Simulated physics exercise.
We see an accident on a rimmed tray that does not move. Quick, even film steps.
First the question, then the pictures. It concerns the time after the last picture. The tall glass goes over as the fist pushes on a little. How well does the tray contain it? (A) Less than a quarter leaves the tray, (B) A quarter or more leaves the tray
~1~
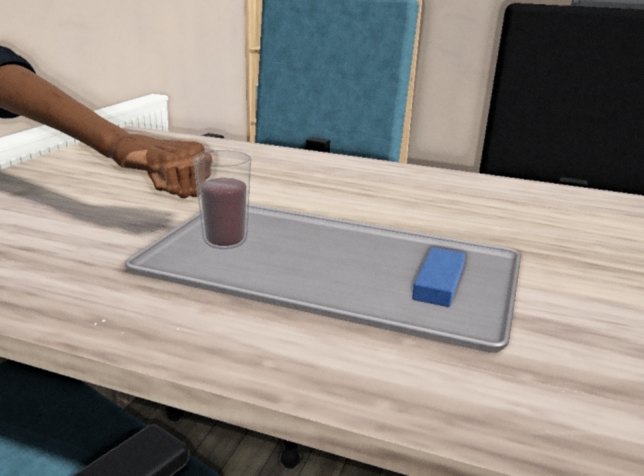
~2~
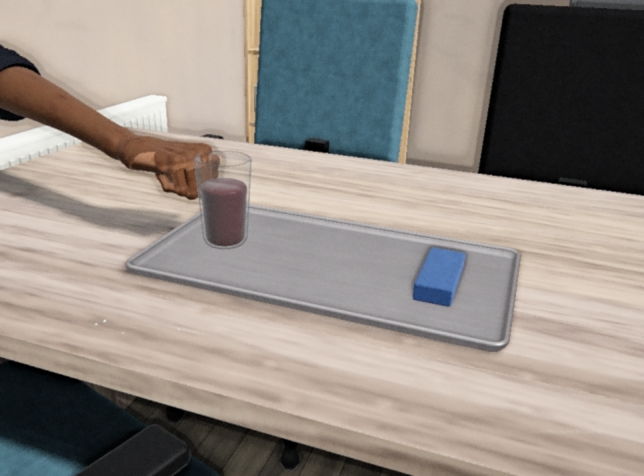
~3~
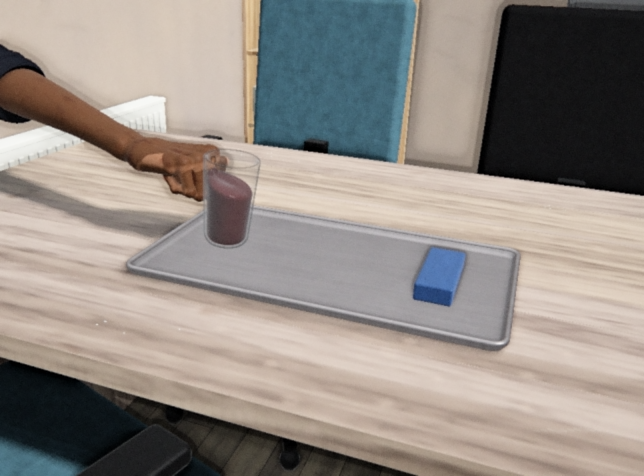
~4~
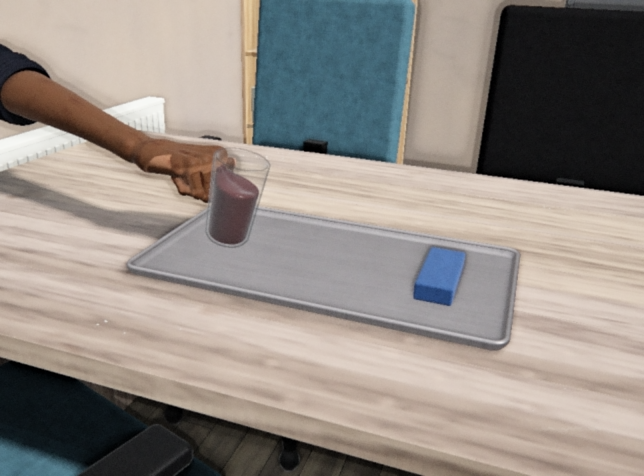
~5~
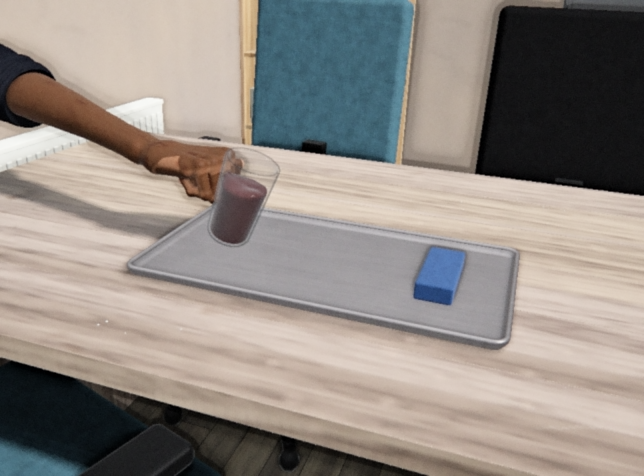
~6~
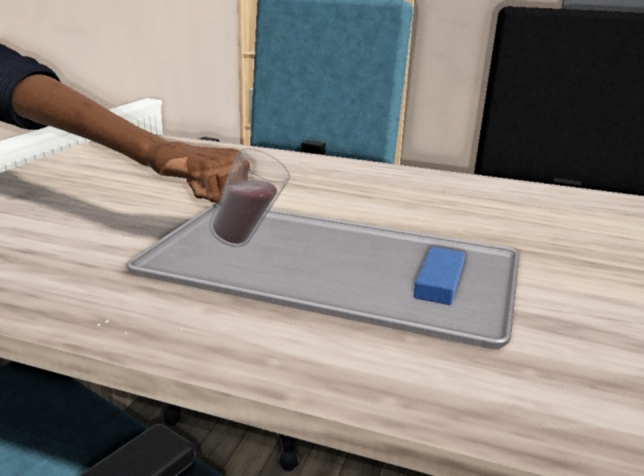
A.
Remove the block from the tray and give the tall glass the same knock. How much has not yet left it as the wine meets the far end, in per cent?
Tall glass content at that instant: ~ 40 per cent.
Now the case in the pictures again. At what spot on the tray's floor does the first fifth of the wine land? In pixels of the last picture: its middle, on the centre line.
I'd mark it somewhere roughly at pixel (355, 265).
A moment on, the tall glass lies on its side and 100 per cent is in the glass, 0 on the tray and 0 above or beyond its rim.
Next, the tall glass lies on its side and 60 per cent is in the glass, 29 on the tray and 11 above or beyond its rim.
Then the tall glass lies on its side and 34 per cent is in the glass, 43 on the tray and 23 above or beyond its rim.
Later the tall glass lies on its side and 18 per cent is in the glass, 72 on the tray and 10 above or beyond its rim.
In the end 91 per cent is held by tray and glass, 9 is off the tray.
